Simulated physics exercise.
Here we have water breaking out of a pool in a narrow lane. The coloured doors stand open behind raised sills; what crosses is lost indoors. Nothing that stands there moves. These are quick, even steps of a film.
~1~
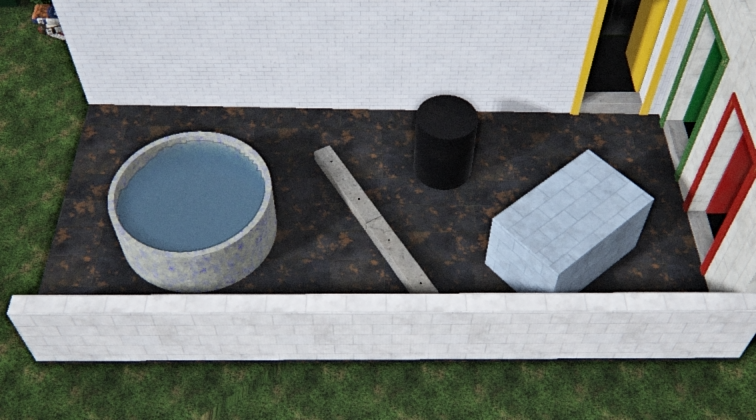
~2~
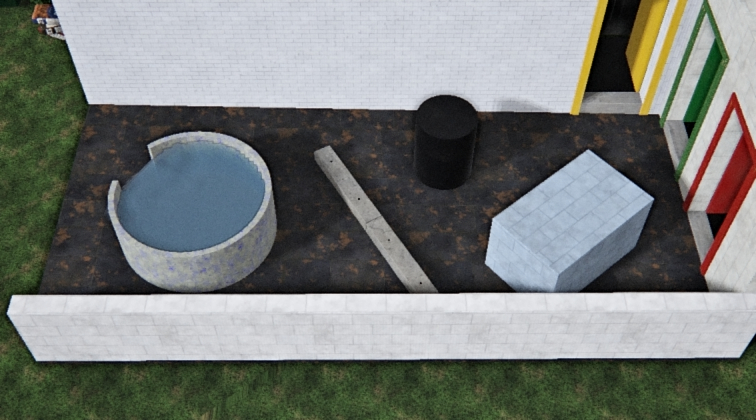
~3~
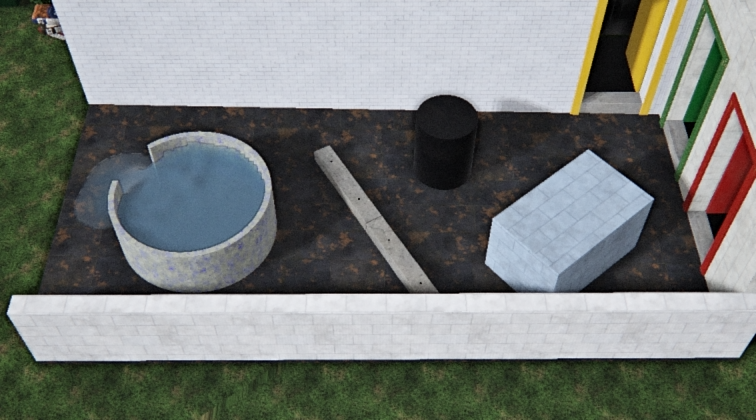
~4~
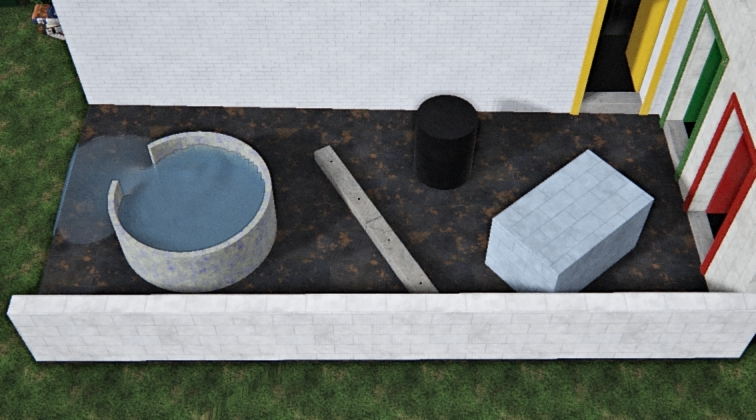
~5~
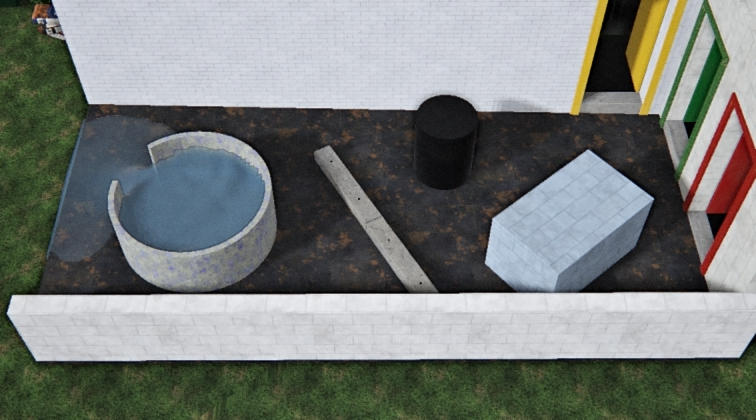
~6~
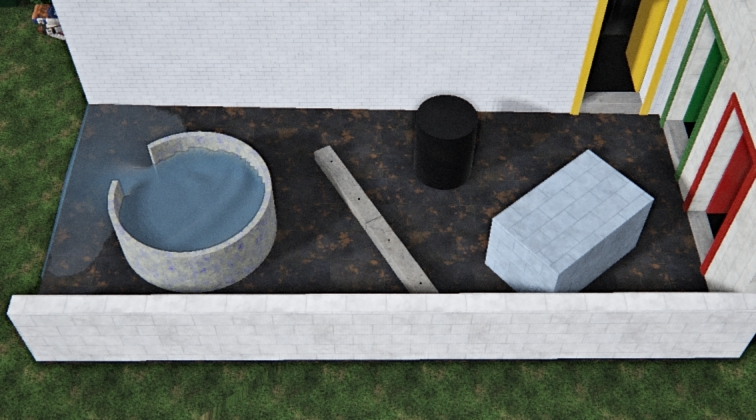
The video shows a round tank of water standing whole in a walled yard before a gap opens in its left side, and water pours out, spreading leftward across the dark ground and then along the left edge toward the back wall.
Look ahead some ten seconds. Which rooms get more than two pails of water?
In the end: The yellow door admits no more than that; the green door admits no more than that; the red door admits no more than that.
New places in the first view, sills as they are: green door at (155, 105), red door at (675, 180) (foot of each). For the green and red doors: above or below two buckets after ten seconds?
My reading: Green door takes less, red door takes less.
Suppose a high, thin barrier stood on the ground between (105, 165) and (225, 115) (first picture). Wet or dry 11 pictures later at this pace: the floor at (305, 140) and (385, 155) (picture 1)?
In turn: Covered, dry.
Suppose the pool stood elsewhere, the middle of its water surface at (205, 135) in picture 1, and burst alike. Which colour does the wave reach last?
That is the one in red.
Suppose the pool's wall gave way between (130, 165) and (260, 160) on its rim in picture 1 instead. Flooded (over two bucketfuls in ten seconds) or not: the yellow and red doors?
Yellow door lets less in; red door is over.
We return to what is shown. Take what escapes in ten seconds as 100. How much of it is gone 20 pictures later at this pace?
Close to 65 %.
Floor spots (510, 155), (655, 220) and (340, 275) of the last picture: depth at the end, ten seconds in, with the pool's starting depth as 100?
In turn 0, 0 and 0 in a hundred.
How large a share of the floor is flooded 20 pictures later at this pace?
I make it 15 per cent.
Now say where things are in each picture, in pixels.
In the first picture, the round tank at (191, 195) is whole and still.
In the second picture, the front is at a hidden place, out from the gap at (140, 189).
In the third picture, water pours out at (140, 191) and has run to (115, 160).
In the fourth picture, water pours out at (140, 191) and has run to (78, 150).
In the fifth picture, water pours out at (140, 191) and has run to (89, 124).
In the sixth picture, water pours out at (140, 190) and has run to (89, 109).
A moment on, water covers 10 % of the floor; the yellow door not reached, the green door not reached, the red door not reached.
Next, water covers 15 % of the floor; the yellow door not reached, the green door not reached, the red door not reached.
Then, water covers 15 % of the floor; the yellow door not reached, the green door not reached, the red door not reached.
Later, water covers 20 % of the floor; the yellow door not reached, the green door not reached, the red door not reached.
In the end, water covers 20 % of the floor; the yellow door wet at the sill, nothing in, the green door wet at the sill, nothing in, the red door not reached.
